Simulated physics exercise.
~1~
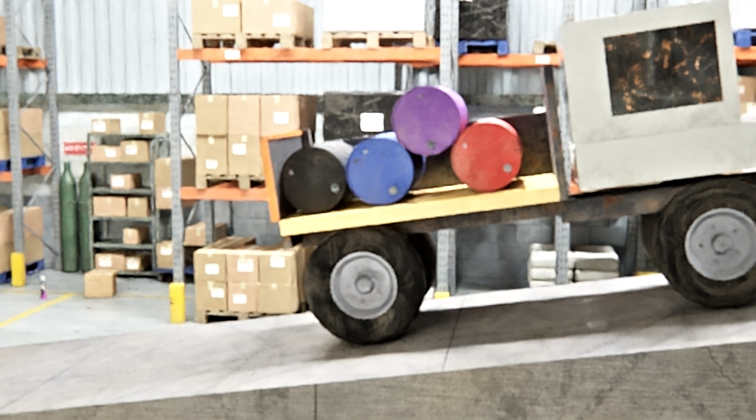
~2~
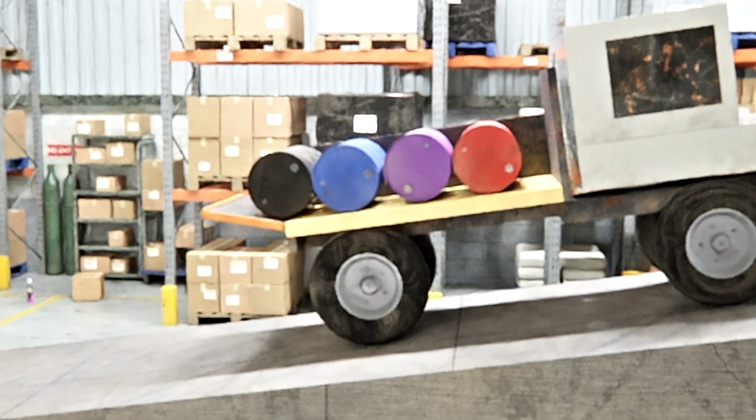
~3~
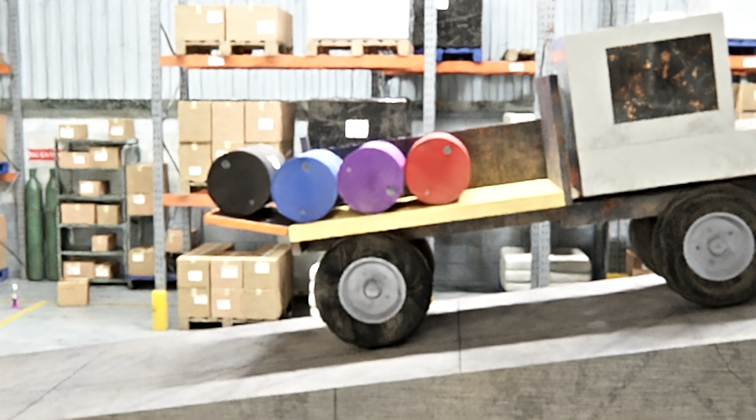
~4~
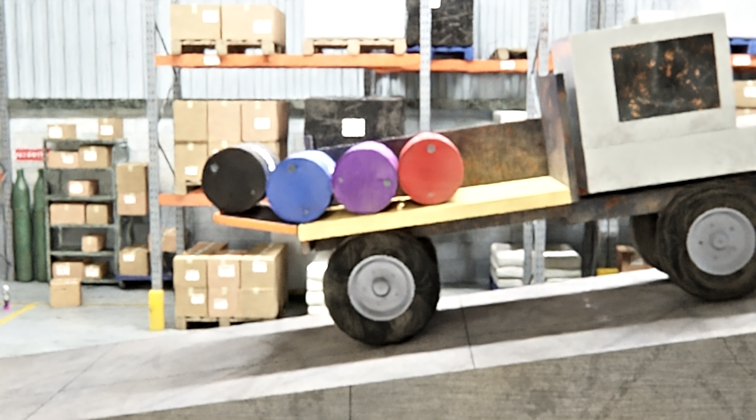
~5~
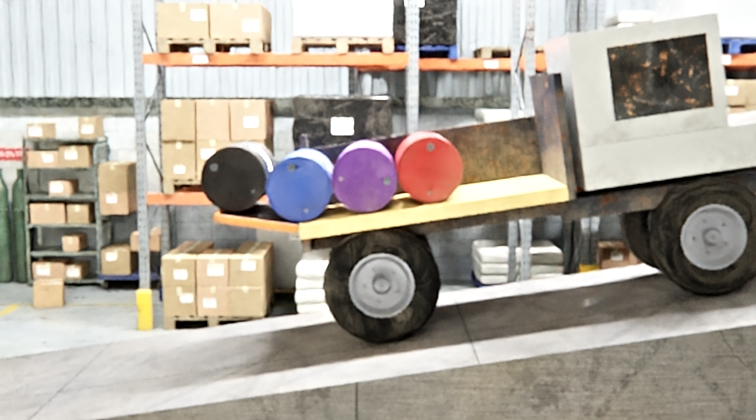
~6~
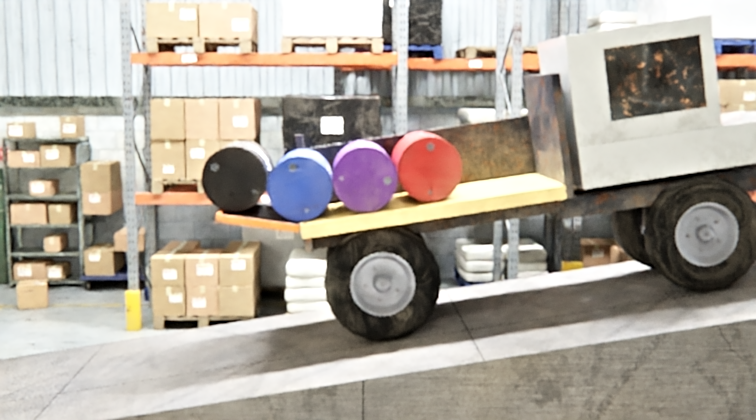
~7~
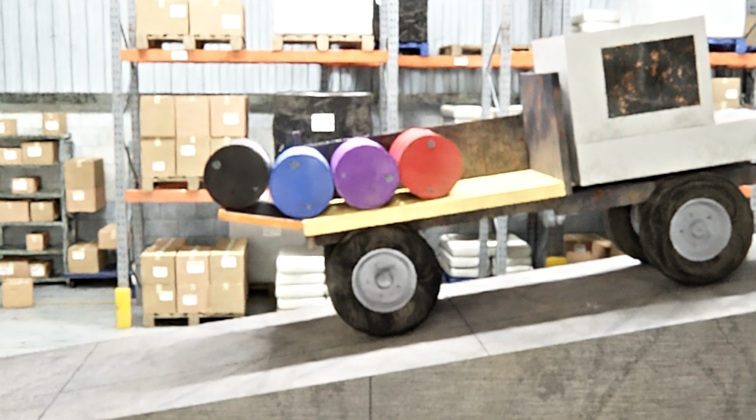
The orange tailgate of a truck facing up a ramp dropped open, and the purple drum sank between the blue and red ones. All four drums rolled left toward the back, then settled in a row with the black one resting over the lowered gate.
